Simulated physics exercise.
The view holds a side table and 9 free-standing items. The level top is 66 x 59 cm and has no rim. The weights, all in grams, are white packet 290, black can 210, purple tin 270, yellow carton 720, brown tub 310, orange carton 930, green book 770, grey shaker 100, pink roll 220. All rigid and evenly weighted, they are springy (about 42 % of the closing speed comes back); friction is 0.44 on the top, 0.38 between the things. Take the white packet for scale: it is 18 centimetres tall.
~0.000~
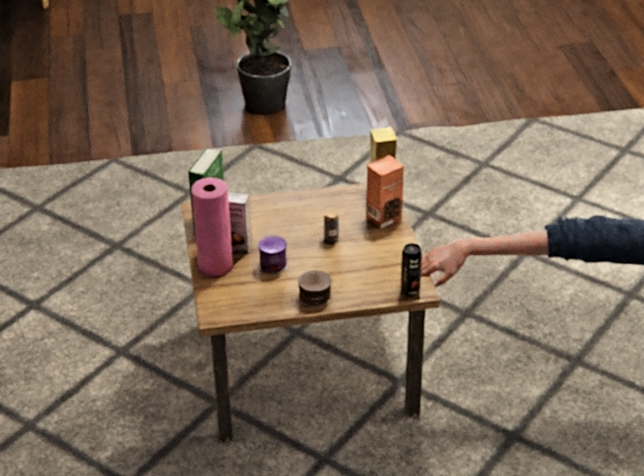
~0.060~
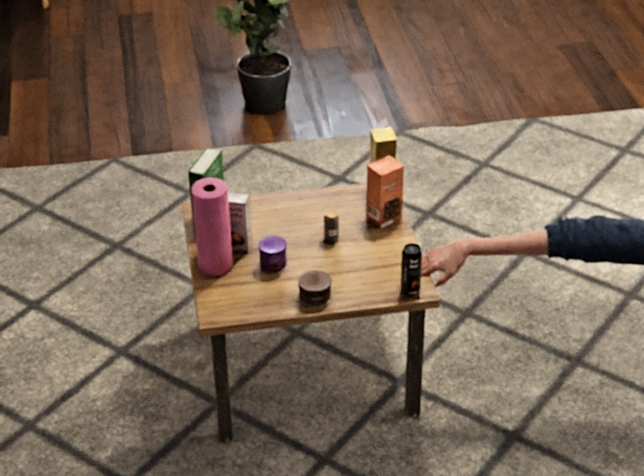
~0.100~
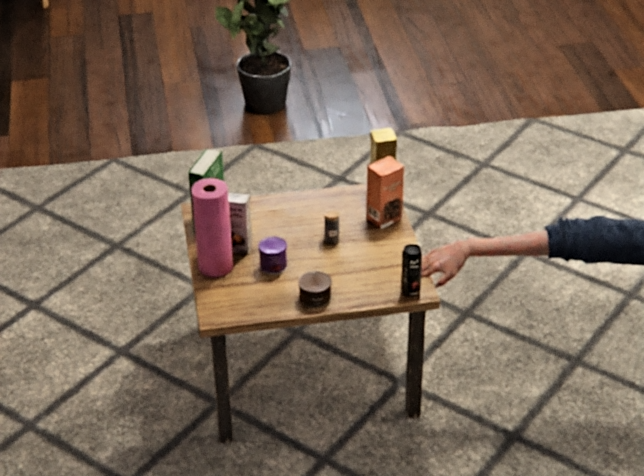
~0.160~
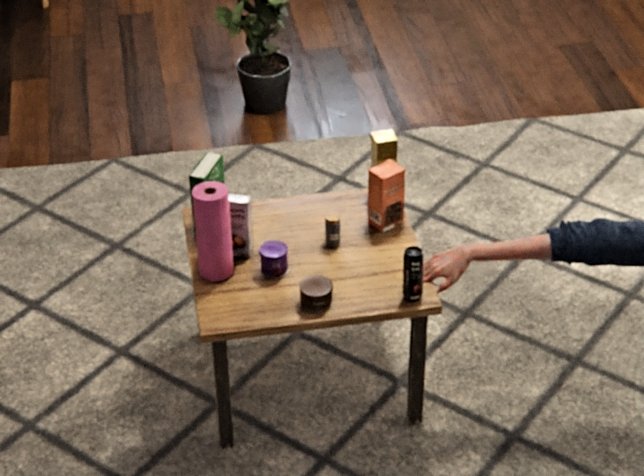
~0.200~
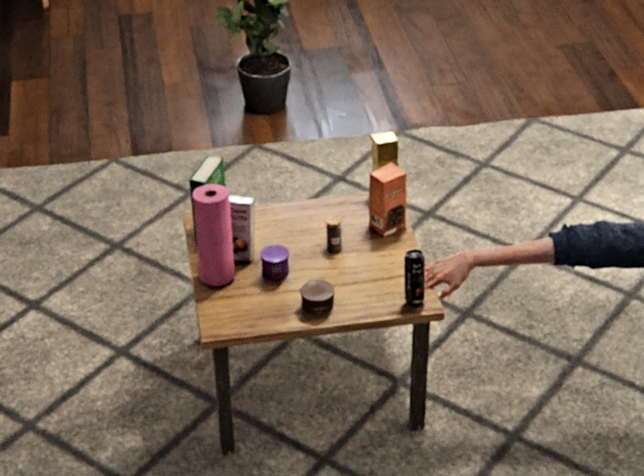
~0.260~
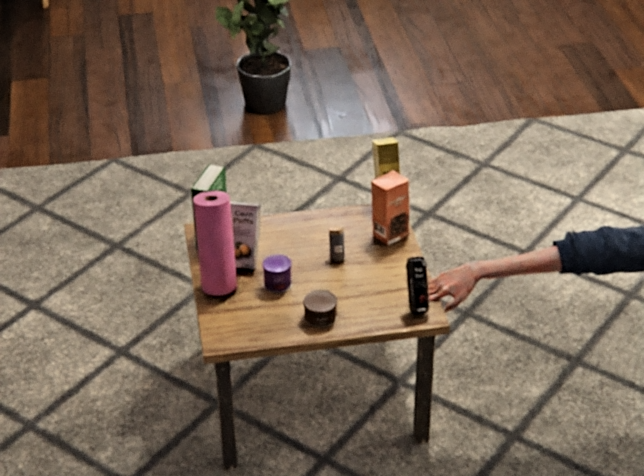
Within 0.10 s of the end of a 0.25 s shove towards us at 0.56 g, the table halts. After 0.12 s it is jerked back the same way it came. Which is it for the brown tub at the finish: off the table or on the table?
It ends off the table.
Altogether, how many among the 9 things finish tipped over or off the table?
That makes 7.
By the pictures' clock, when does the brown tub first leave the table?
Somewhere about 0.6 s.
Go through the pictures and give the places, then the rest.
In the first frame, brown tub (315, 289); white packet (232, 222).
In the second frame, purple tin (273, 255); yellow carton (383, 164).
In the third frame, orange carton (385, 193).
In the fourth frame, table along by 3 cm; white packet (234, 225) at 6° to upright; grey shaker (333, 230).
In the fifth frame, table along by 5 cm; white packet (236, 228) at 13° to upright; black can (415, 278) at 11° to upright.
In the sixth frame, table along by 11 cm; brown tub (320, 309) shifted 2 cm; purple tin (277, 274) shifted 2 cm.
Around 0.56 s, table along by 24 cm; yellow carton now off the table; brown tub shifted 6 cm near (334, 360); white packet on its side.
Around 0.86 s, black can and brown tub now off the table; orange carton on its side; pink roll upside down.
Around 1.26 s, pink roll now off the table; orange carton on its side; grey shaker on its side.
Finally (3.5 s), off the table, black can, yellow carton, brown tub and pink roll; on their side or leaning hard on the table, white packet, orange carton and grey shaker; not toppled but over 5 cm from the start, purple tin and green book.
